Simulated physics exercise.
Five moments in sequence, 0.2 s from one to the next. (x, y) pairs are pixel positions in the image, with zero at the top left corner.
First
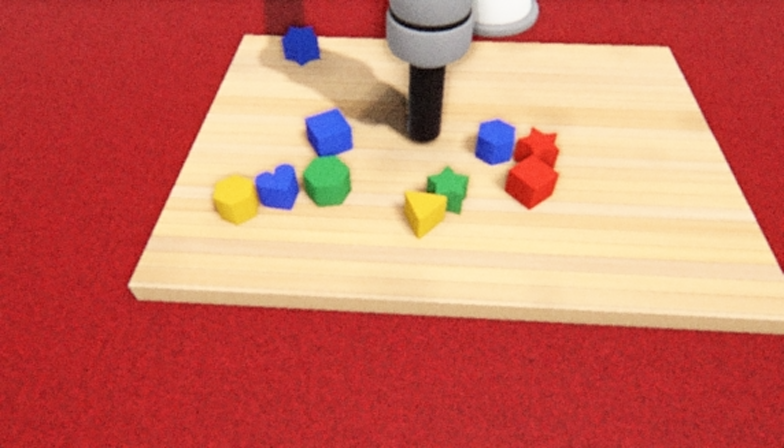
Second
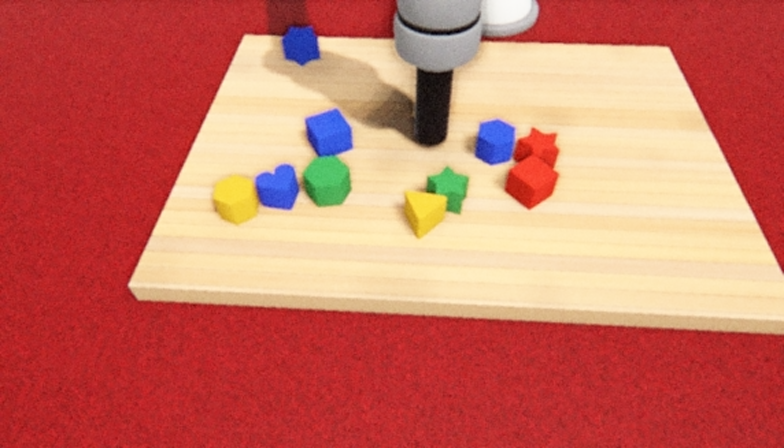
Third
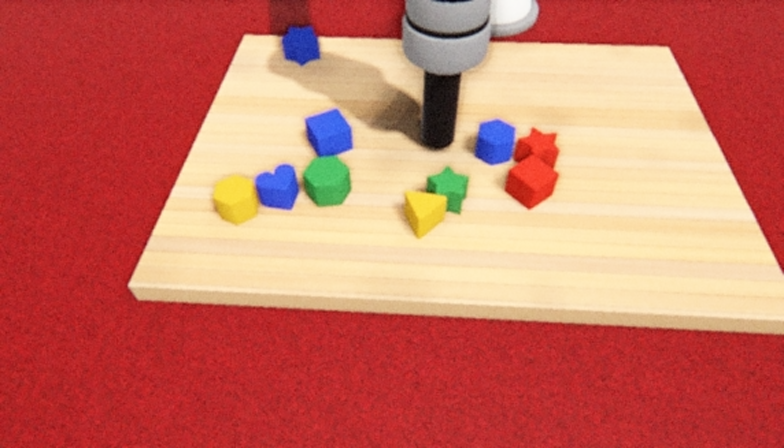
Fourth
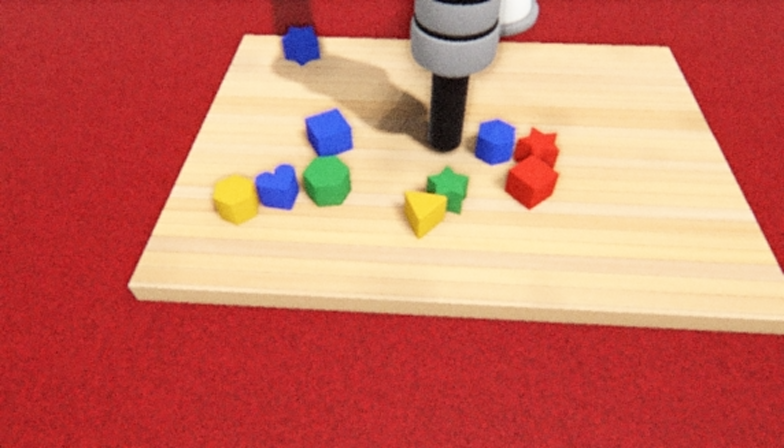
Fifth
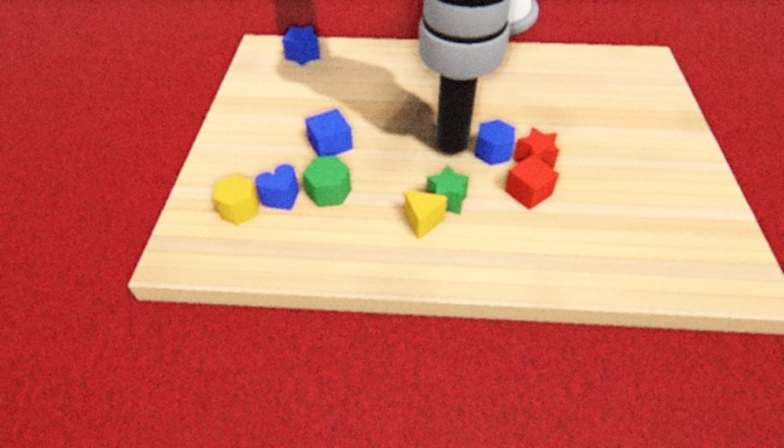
A black rod on a gray mount slides a short way right and slightly toward the viewer across a wooden board, nearing a blue block beside two red pieces, while the colored blocks around it all stay still.
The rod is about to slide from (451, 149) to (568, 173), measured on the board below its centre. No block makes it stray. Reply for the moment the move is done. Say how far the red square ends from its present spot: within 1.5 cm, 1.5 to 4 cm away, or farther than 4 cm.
Ends under 1.5 cm away.
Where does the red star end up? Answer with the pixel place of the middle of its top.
At (642, 141).
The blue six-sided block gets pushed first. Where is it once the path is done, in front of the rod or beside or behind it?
Once the path is finished, the blue six-sided block still sits ahead of the rod.
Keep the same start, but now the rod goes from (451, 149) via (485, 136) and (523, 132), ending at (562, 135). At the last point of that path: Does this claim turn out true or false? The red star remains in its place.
The statement is false.
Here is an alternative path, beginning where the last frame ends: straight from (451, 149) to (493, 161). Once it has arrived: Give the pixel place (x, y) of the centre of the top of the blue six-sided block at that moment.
It ends at (533, 137).
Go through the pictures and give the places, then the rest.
The first frame shows tip of the rod (424, 131), middles of tops, green star (449, 180), blue six-sided block (497, 131), red square (534, 171), red star (541, 140).
The second frame shows rod (431, 135), nothing pushed.
The third frame shows rod (438, 138), nothing pushed.
The fourth frame shows rod (445, 140), nothing pushed.
The fifth frame shows rod (452, 142), green star (449, 180), blue six-sided block (497, 131), red square (534, 171), red star (541, 140).
The first path, step by step. One third of the way, rod (491, 150); blue six-sided block (531, 138); red star (570, 143), turned 20° anticlockwise.
Two thirds of the way, rod (529, 159); blue six-sided block (571, 145); red star (606, 144), turned 45° anticlockwise.
At the end, rod (570, 167); green star unmoved; blue six-sided block (612, 150), turned 20° anticlockwise; red square (536, 173); red star (642, 141), turned 60° anticlockwise.
